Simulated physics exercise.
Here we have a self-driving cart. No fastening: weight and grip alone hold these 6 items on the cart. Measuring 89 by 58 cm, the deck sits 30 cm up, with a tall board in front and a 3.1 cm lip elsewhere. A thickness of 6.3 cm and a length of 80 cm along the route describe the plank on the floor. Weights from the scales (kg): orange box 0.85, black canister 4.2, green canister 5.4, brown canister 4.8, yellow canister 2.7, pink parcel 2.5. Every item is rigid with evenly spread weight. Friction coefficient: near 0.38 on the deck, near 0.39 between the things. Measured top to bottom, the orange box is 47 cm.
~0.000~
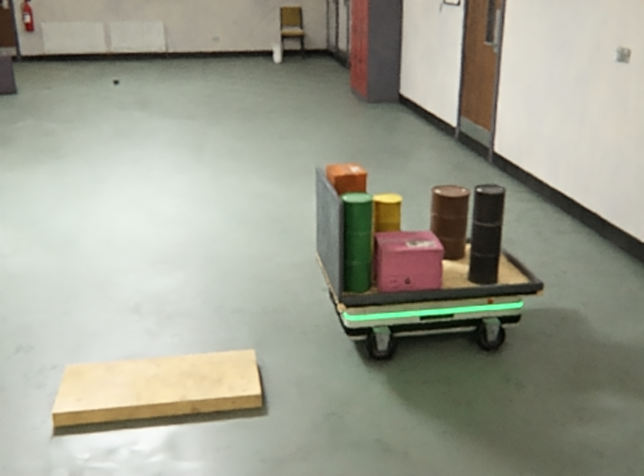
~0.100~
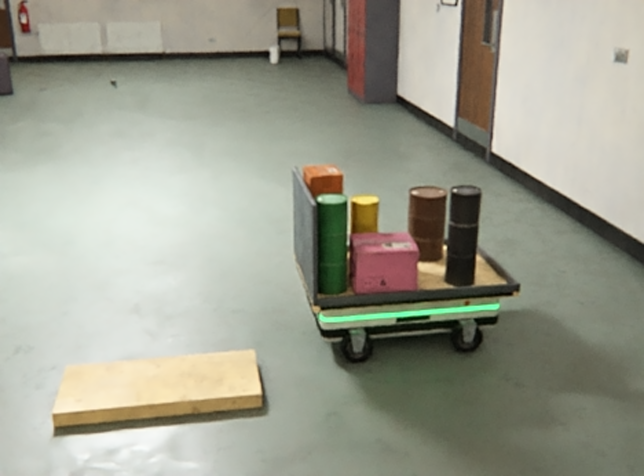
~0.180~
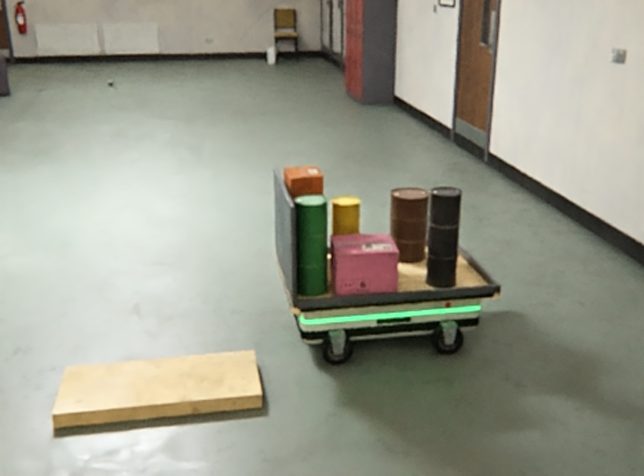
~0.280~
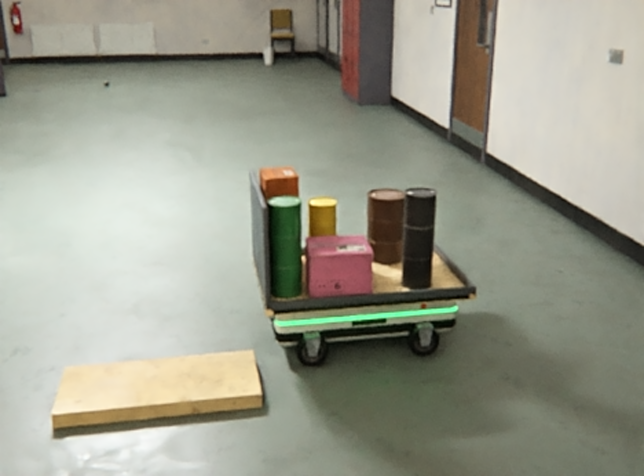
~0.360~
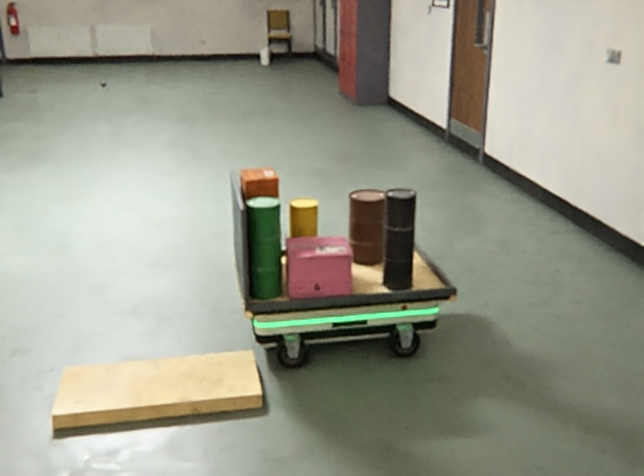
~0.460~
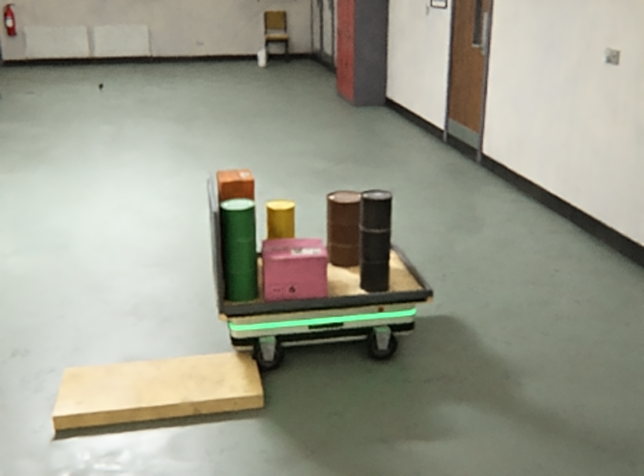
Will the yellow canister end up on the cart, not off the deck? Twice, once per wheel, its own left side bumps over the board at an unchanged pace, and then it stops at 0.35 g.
It's off the cart.
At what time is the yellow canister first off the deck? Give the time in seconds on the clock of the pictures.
It happens near 1.3 s.
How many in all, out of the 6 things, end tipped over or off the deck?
That makes 5.
After 1.26 s, cart has run 139 cm; orange box now off the deck; yellow canister leaning 31° near (93, 235); green canister leaning 56°.
After 1.86 s, cart has run 205 cm; yellow canister now off the deck; green canister leaning 50°; black canister leaning 49°.
At rest (3.3 s), off the deck, orange box, brown canister and yellow canister; tipped over on the cart, black canister and green canister; the last one in place, give or take 10 cm. In the last view, yellow canister near (26, 286).
